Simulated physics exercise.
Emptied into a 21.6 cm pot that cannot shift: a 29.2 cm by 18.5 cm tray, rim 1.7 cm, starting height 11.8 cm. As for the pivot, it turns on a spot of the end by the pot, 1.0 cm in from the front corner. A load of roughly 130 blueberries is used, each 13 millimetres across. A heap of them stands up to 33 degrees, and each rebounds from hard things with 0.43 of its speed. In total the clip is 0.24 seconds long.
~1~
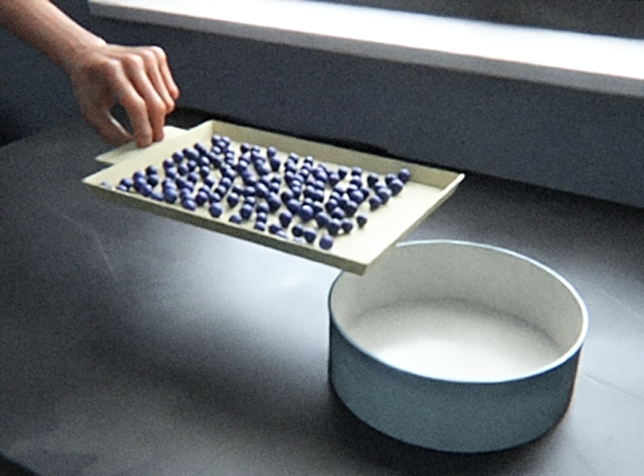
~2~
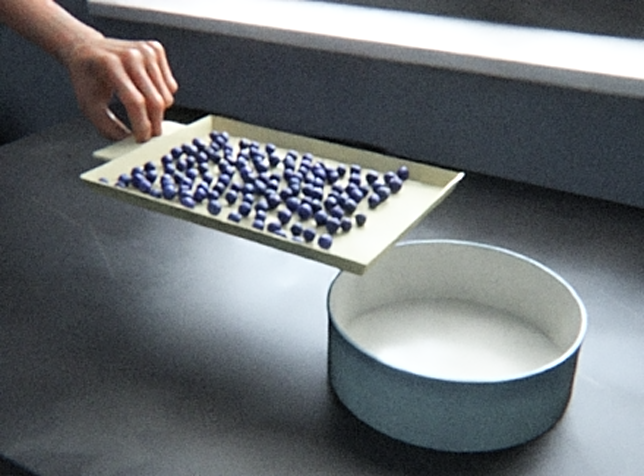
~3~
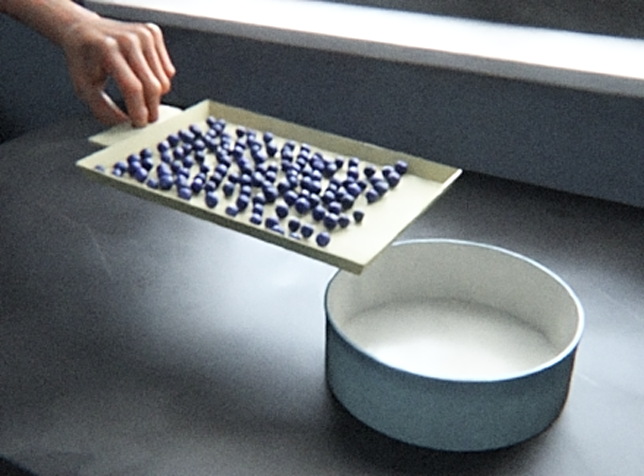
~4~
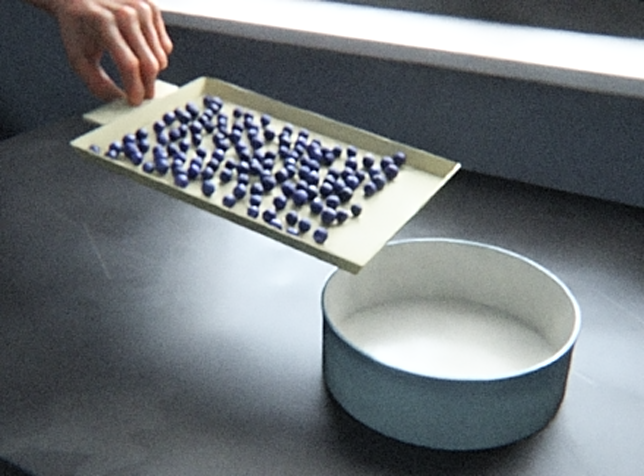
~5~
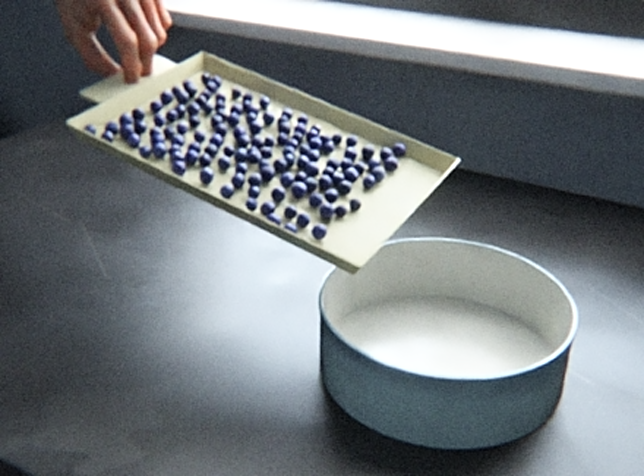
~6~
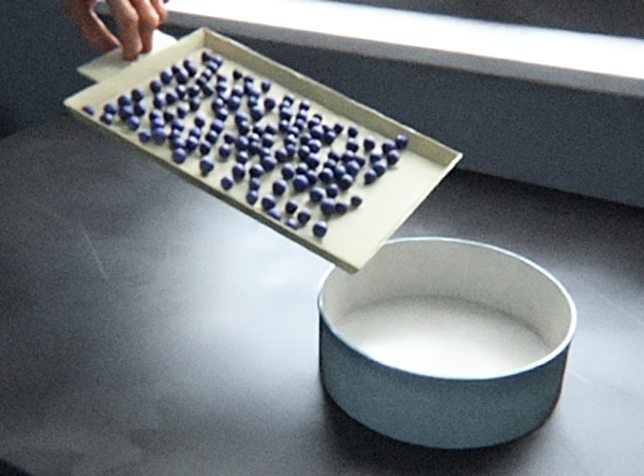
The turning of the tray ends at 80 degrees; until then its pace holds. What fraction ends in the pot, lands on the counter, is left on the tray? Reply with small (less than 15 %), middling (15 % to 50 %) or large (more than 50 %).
Pot - large, counter - middling, tray - small.
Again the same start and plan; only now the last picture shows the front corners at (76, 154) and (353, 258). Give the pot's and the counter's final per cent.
The pot gets 20 and the counter 80.
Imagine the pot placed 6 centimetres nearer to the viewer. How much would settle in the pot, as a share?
With that change it comes to something like 100 in a hundred.
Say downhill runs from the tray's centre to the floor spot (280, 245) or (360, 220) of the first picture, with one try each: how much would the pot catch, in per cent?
I'd put it at roughly 30 per cent for the first tilt and roughly 95 per cent for the second.
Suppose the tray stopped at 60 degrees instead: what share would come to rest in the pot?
Around 45 per cent, then.
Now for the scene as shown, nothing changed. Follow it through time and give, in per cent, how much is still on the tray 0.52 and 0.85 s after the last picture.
Sequence: 75; 5.
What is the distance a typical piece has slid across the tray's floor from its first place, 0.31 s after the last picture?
Roughly 9 cm.
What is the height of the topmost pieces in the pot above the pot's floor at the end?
2.5 cm.
Then, 0.31 s after the last picture, tilt 48 degrees; the tray holds 100 %, the pot 0 %.
Then, 0.52 s after the last picture, tilt 69 degrees; the tray holds 75 %, the pot 5 %.
Then, 0.85 s after the last picture, tilt 80 degrees; the tray holds 5 %, the pot 65 %.
In the end, pot 75 %, counter 25 %, tray 0 %.
